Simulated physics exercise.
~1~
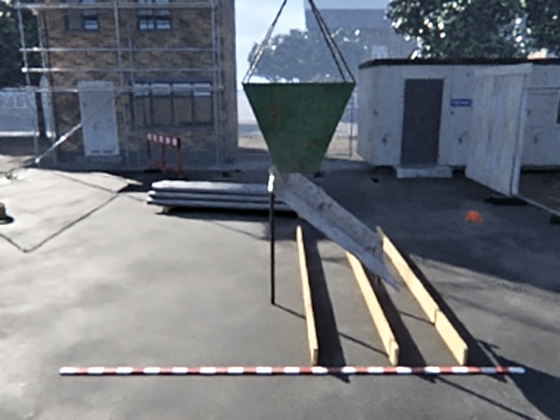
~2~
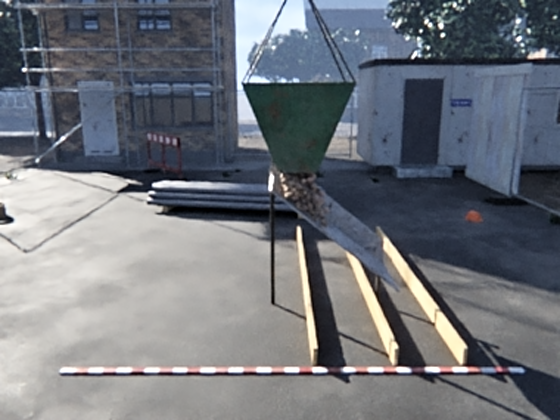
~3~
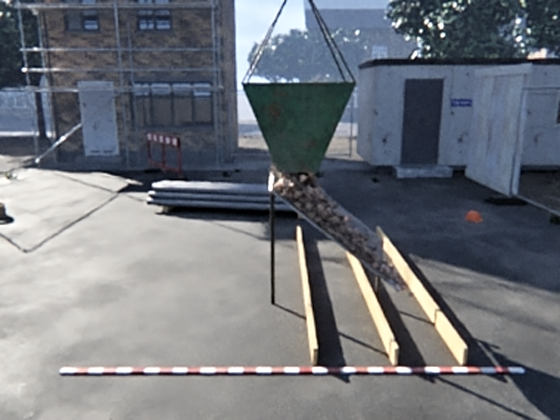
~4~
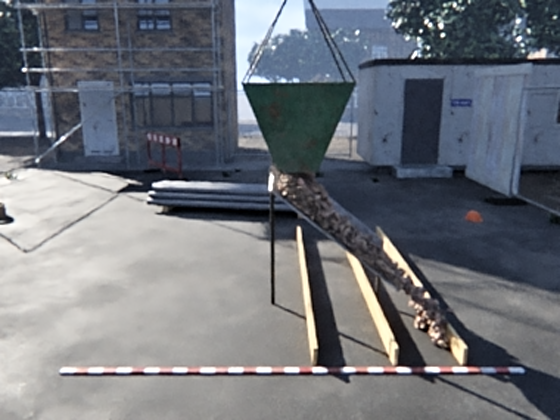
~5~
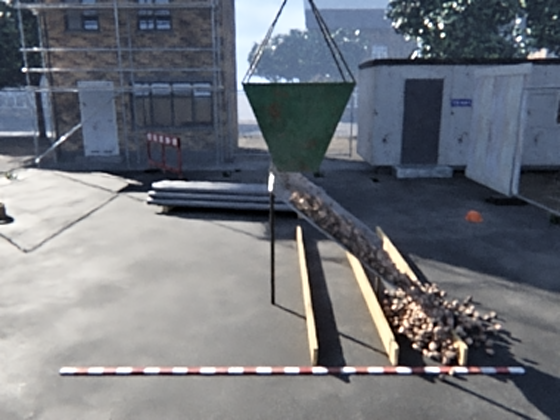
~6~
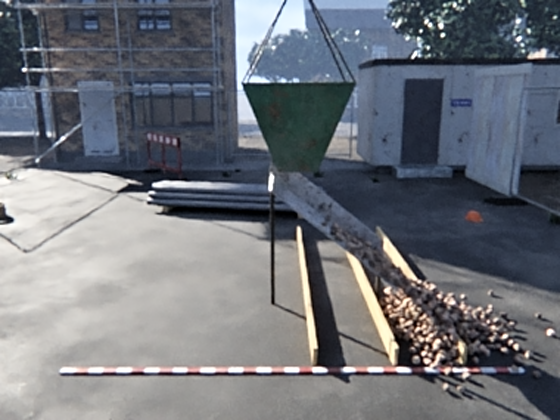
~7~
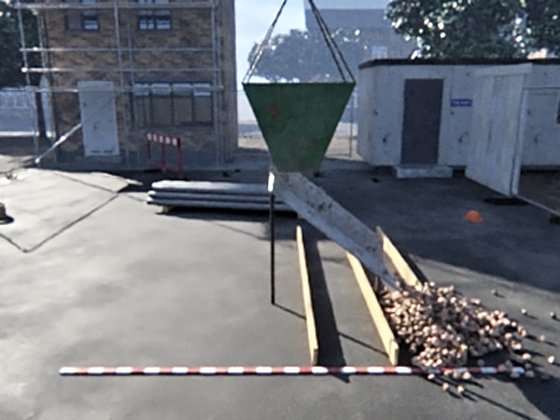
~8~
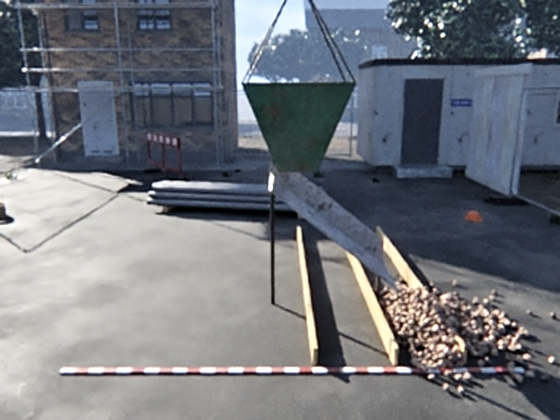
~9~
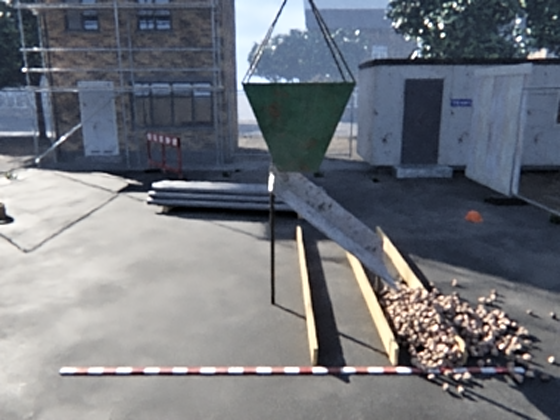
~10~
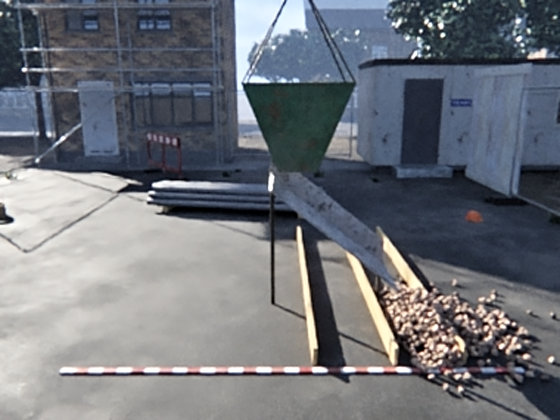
On a building site, brown stones dropped from a hanging green skip and slid down a sloping steel chute to the right, piling up between the middle and right wooden boards, while a good share spilled over to the right and lay still there.
